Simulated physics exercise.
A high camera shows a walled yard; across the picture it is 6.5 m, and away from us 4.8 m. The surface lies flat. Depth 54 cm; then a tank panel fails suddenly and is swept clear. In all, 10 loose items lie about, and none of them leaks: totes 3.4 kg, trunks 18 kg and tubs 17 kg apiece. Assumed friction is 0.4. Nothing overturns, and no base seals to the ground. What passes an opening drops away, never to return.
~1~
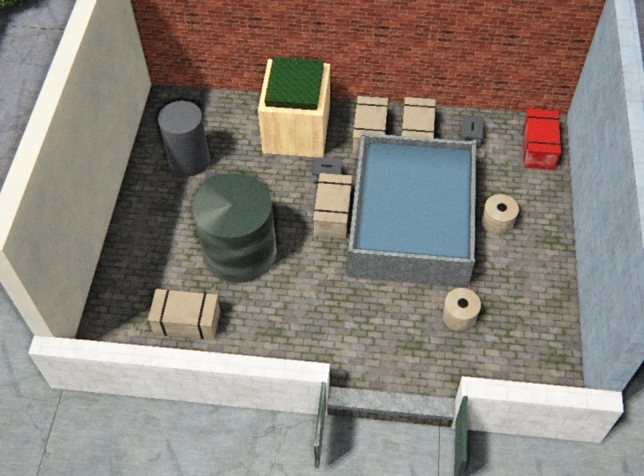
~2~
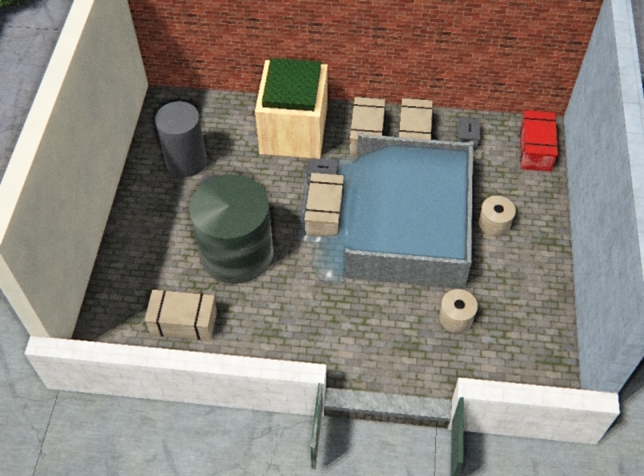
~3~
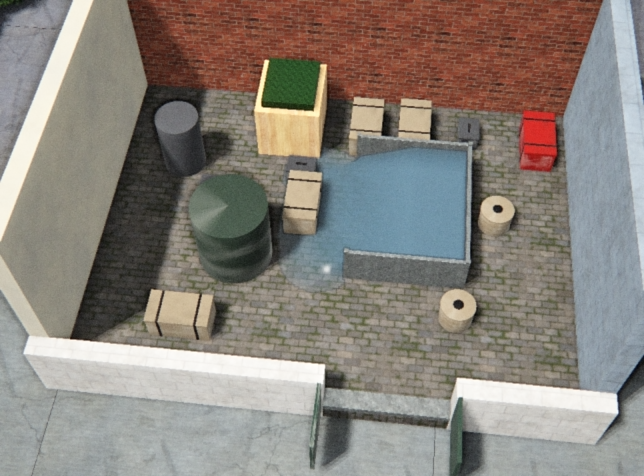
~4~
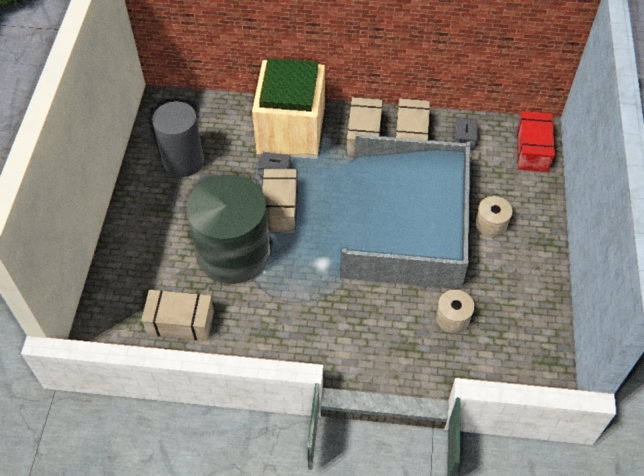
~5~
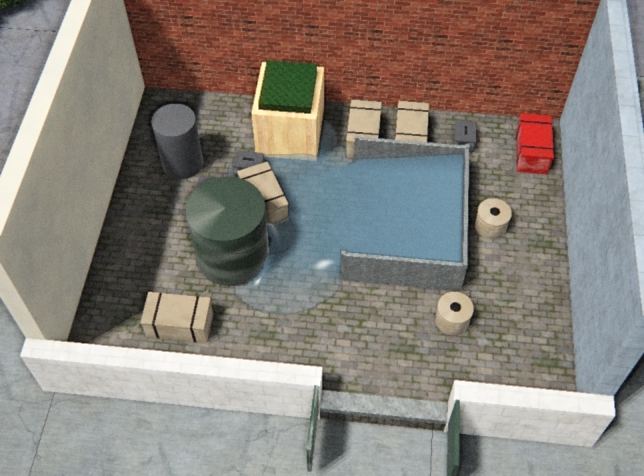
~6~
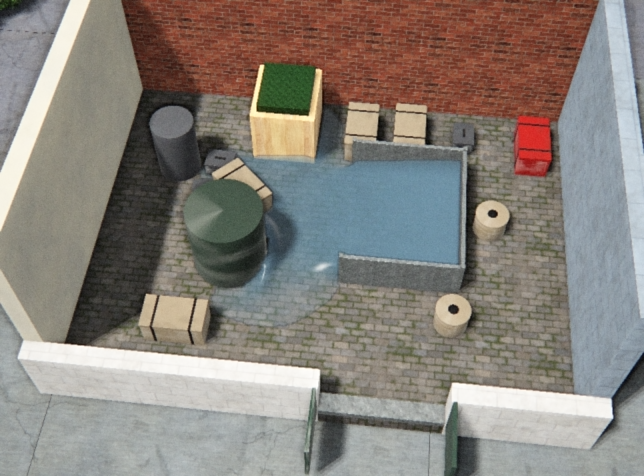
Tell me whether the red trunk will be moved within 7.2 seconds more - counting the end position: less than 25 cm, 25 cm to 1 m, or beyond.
The red trunk? It stays roughly where it started.
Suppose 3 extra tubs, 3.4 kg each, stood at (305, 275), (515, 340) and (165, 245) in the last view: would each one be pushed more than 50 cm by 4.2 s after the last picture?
One by one: Beyond the mark, below the mark, beyond the mark.
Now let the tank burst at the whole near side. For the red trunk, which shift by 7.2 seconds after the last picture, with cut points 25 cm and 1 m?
After that, the red trunk hardly moves.
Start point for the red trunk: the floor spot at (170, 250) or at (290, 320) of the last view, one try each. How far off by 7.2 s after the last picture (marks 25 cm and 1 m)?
Well, the first time it covers a big distance, and the second time it covers a big distance.
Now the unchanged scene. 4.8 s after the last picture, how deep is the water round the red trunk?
Roughly 2 cm at that moment.
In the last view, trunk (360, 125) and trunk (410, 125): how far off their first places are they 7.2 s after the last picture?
First 40 cm, then 30 cm.
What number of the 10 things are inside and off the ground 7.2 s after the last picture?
The number is 4.
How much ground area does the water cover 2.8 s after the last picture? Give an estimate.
About 21 m2.
Then, 0.9 s after the last picture the red trunk is near (535, 137), 0.0 m from its start, aground; 0 of 10 are out; 1 afloat.
Then, 2.8 s after the last picture the red trunk is near (535, 137), 0.0 m from its start, aground; 0 of 10 are out; 4 afloat.
Then, 4.8 s after the last picture the red trunk is near (535, 137), 0.0 m from its start, aground; 0 of 10 are out; 5 afloat.
Then, 7.2 s after the last picture the red trunk is near (535, 137), 0.0 m from its start, aground; 0 of 10 are out; 4 afloat.
